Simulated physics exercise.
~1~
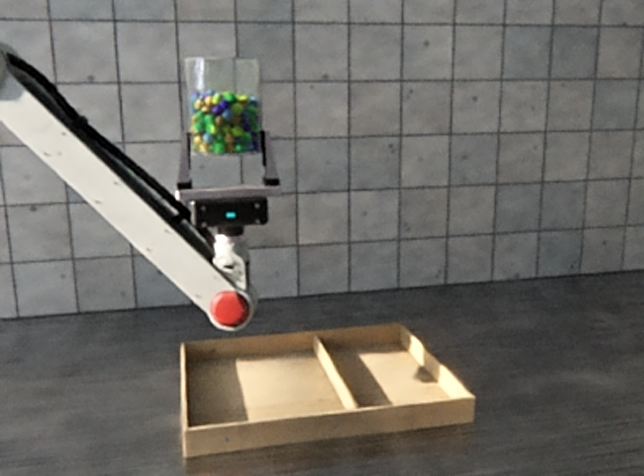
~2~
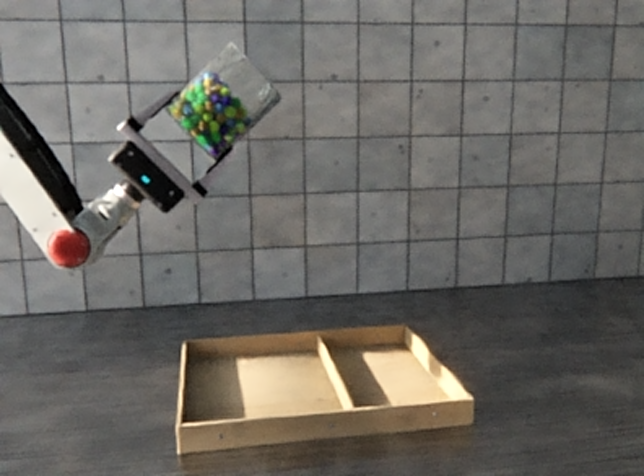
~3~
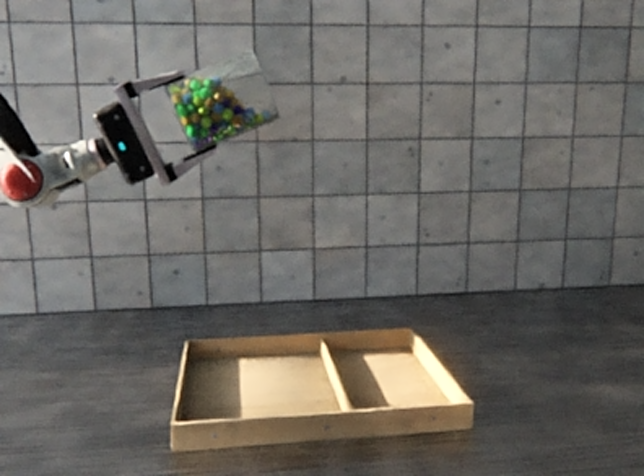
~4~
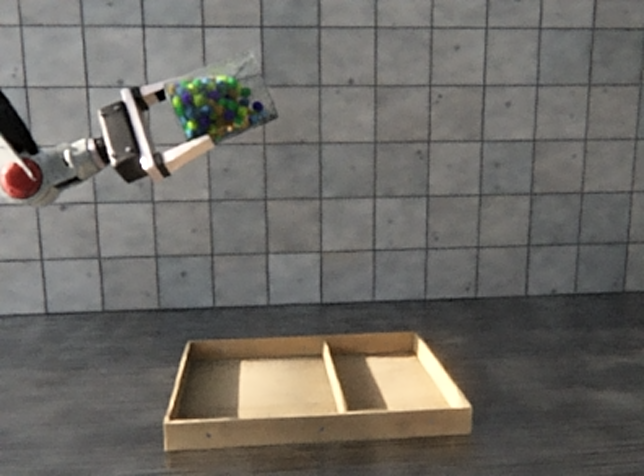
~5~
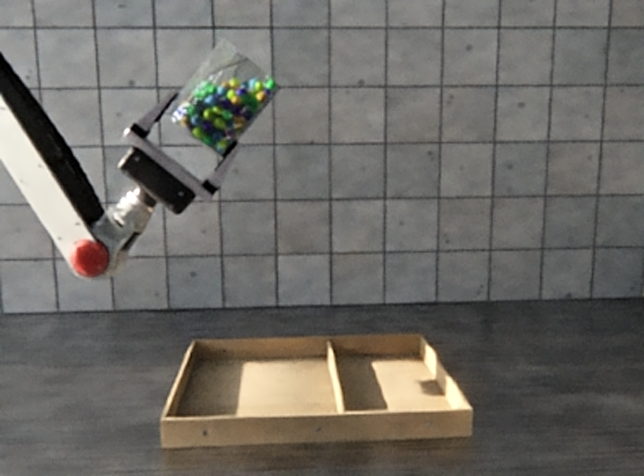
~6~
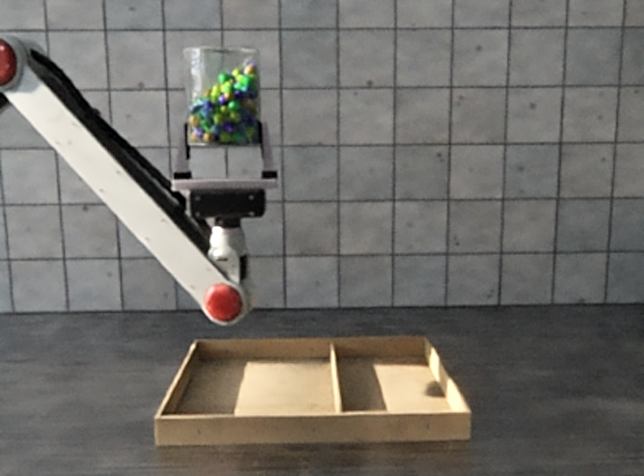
The clip opens with a robot arm holding a clear cup of small, round, colourful sweets upright above a shallow wooden tray split in two by a cross wall. The arm draws back to the left as the gripper tips the cup towards the right. The cup ends up nearly on its side, the sweets sloping towards its mouth, and the gripper turns it about its own length. The arm then swings back and tilts the cup up again. Finally the cup stands upright over the tray, still holding its sweets, their surface heaped higher on the right, while the tray stays empty.
